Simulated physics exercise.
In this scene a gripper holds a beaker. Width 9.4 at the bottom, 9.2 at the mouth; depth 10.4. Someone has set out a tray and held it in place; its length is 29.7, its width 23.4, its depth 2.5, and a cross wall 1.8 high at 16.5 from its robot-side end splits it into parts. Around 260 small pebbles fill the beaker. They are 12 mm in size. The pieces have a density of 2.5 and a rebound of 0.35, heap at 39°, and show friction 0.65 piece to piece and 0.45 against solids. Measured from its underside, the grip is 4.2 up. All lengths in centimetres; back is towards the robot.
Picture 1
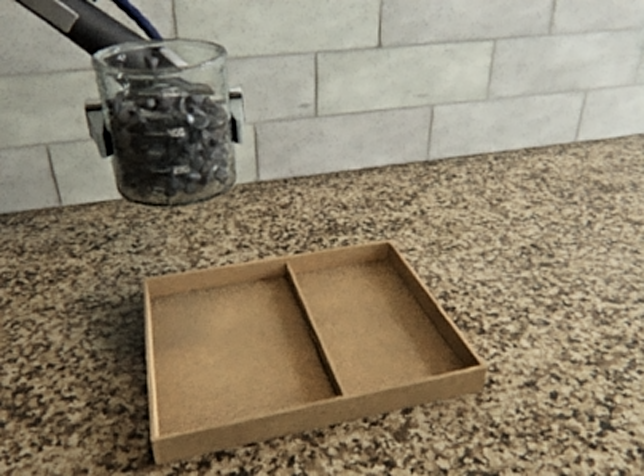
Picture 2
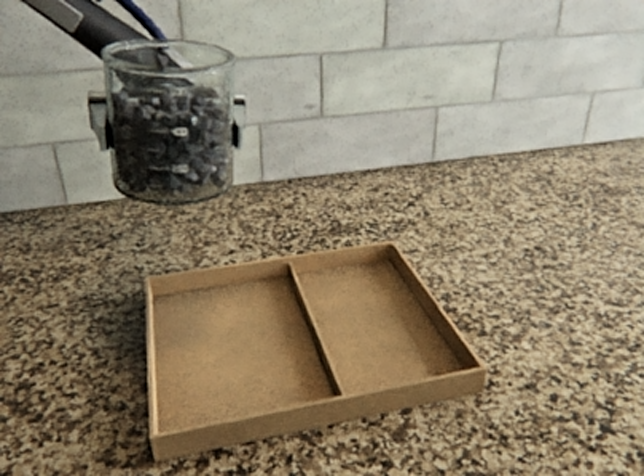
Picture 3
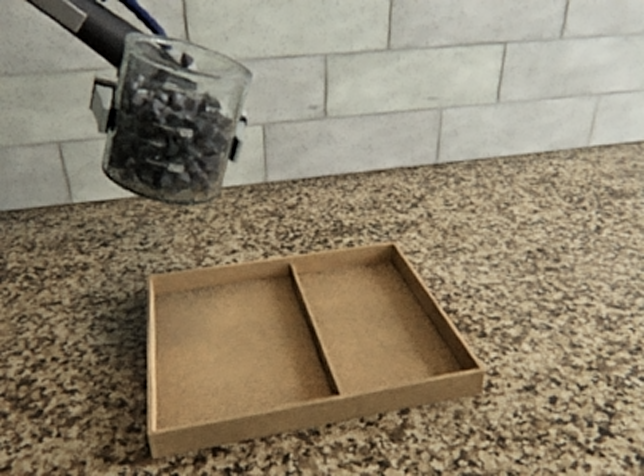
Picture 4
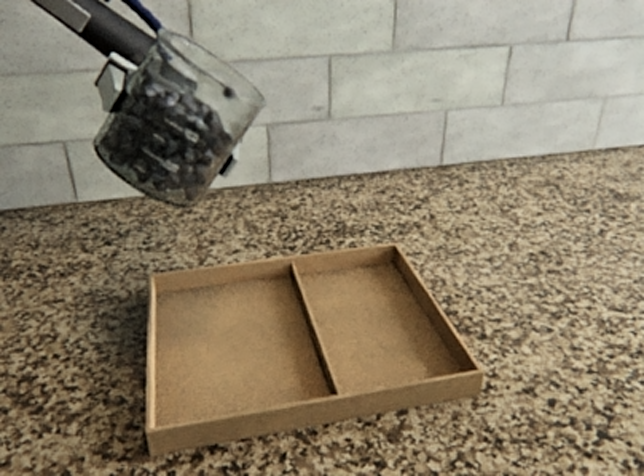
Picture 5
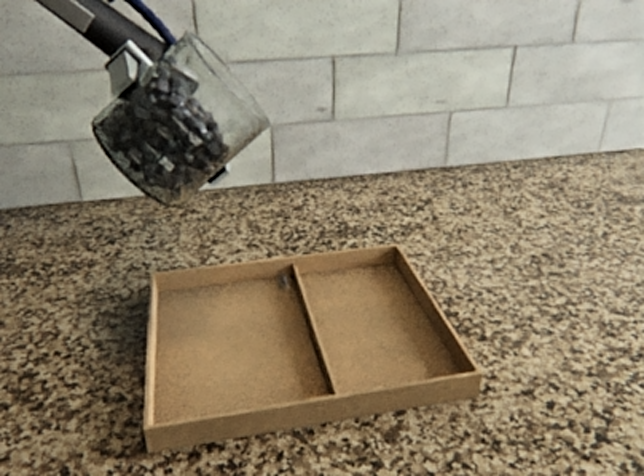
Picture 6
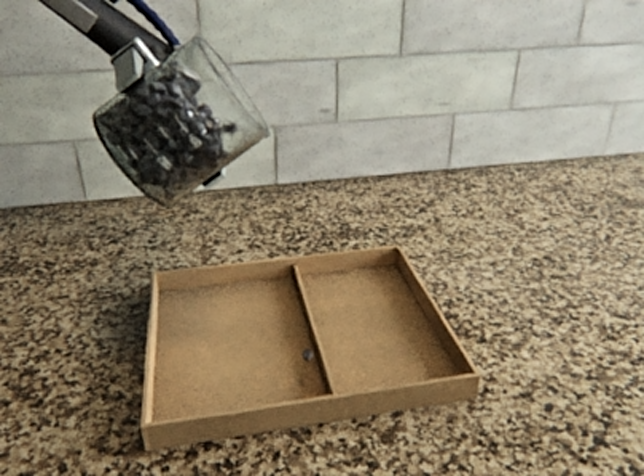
Above a divided tray, a gripper tilts a beaker of dark pebbles and one drops in.
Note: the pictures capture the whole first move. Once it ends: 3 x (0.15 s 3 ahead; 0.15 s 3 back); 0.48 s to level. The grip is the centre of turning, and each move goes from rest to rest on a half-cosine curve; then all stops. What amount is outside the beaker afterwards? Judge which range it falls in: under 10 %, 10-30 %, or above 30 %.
It falls under 10 %.
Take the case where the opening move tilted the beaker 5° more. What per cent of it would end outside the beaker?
I'd put it close to 0 per cent.
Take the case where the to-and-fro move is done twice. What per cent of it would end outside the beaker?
About 0 per cent in that case.
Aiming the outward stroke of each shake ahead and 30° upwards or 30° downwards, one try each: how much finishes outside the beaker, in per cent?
You'd get some 0 per cent with the first setting and some 0 per cent with the second.
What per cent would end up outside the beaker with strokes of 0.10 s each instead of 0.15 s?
It would be some 5 %.
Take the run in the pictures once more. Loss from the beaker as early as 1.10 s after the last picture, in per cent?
About 0 per cent so far.
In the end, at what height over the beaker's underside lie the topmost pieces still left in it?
Height at rest: About 9.5 centimetres.
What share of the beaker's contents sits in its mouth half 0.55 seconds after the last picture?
30 per cent.
Then, 0.55 s after the last picture, tilted 57° forward, highest piece 27 above the table; 254 in the beaker, 1 in the robot-side part.
Then, 1.10 s after the last picture, tilted 35° forward, highest piece 27 above the table; 254 in the beaker, 1 in the robot-side part.
Then, 1.58 s after the last picture, level, highest piece 29 above the table; 254 in the beaker, 1 in the robot-side part.
Then, 2.63 s after the last picture, level, highest piece 29 above the table; 254 in the beaker, 1 in the robot-side part.
Final count, 254 in the beaker, 1 in the robot-side part. That is 0 % outside the beaker.
